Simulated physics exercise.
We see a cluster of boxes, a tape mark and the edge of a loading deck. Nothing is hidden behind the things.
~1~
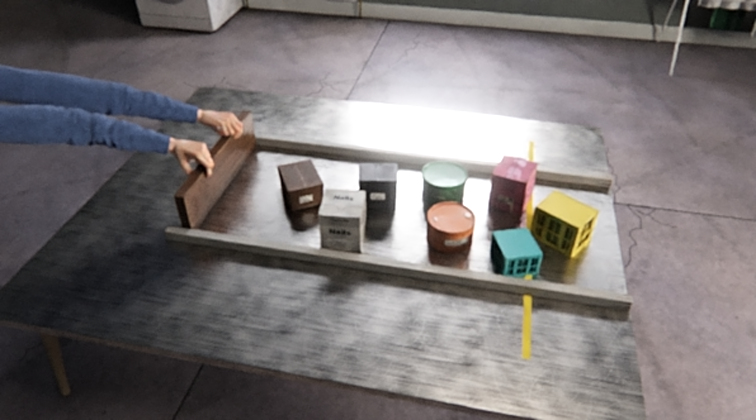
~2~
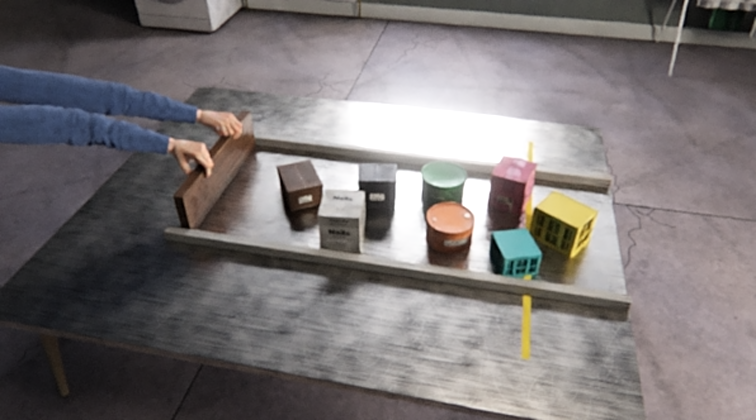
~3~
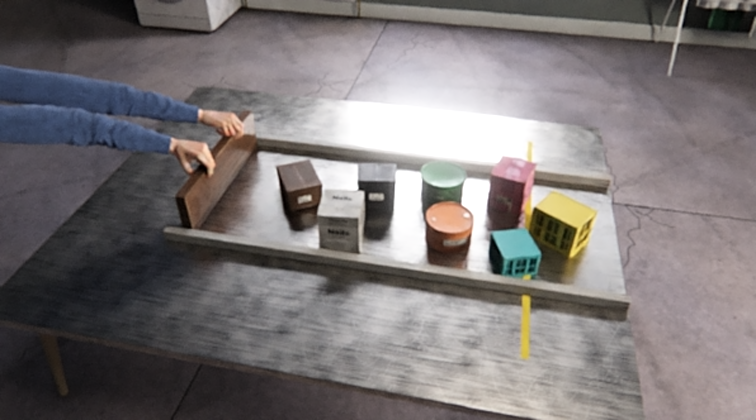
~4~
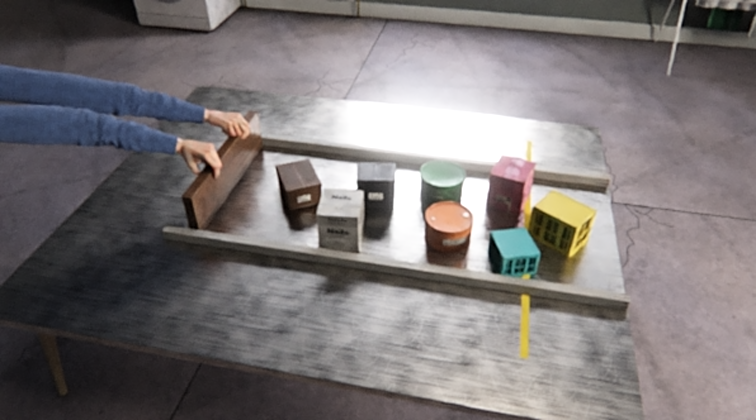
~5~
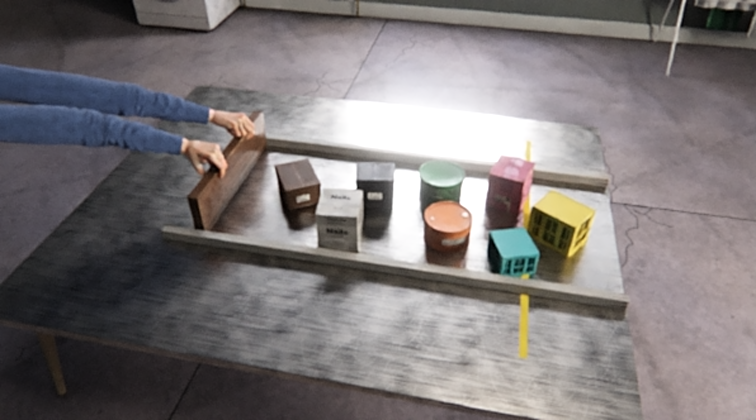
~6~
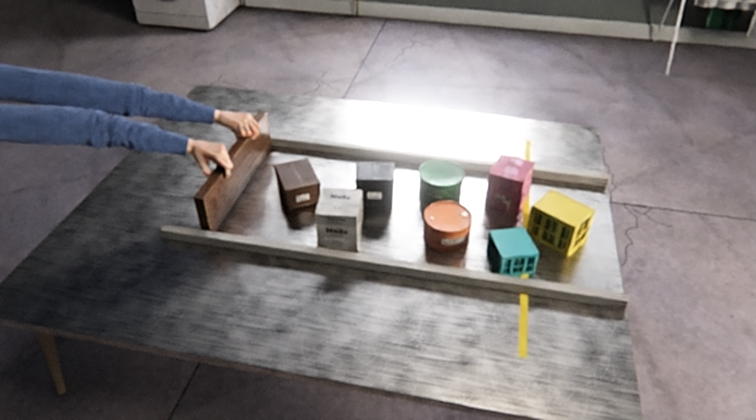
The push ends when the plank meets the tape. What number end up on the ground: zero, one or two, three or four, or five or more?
The number that fall off is one or two.
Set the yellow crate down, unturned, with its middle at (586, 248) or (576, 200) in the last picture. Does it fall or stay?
In that order, it comes down; goes over.
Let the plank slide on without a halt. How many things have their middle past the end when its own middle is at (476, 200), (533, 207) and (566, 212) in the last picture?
It would be 0, 1 and 5.
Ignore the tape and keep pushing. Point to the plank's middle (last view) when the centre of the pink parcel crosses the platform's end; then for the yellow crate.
Near (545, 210) and (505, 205).
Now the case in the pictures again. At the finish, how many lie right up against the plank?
It touches 3.
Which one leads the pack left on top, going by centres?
Foremost is the turquoise crate.
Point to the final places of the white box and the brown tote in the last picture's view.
The white box at (550, 250), the brown tote at (547, 223).
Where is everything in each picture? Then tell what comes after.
In the first frame, yellow crate (563, 223); turquoise crate (515, 253); pink parcel (512, 185); plank (220, 168); tape (529, 227).
In the second frame, turquoise crate (514, 253); plank (219, 168).
In the third frame, pink parcel (511, 185); orange canister (449, 228).
In the fourth frame, yellow crate (561, 223); green pail (442, 183).
In the fifth frame, turquoise crate (512, 252); white box (340, 219).
In the sixth frame, yellow crate (560, 222); turquoise crate (512, 252); pink parcel (509, 184); plank (238, 169); tape (526, 226).
Soon after, none off yet; yellow crate at rest near (560, 222); turquoise crate at rest near (512, 252); pink parcel at rest near (509, 184).
Then, none off yet; yellow crate at rest near (560, 222); turquoise crate moved a little near (528, 257); pink parcel at rest near (509, 184).
By the end, the number that fall off is one or two; fallen, yellow crate.
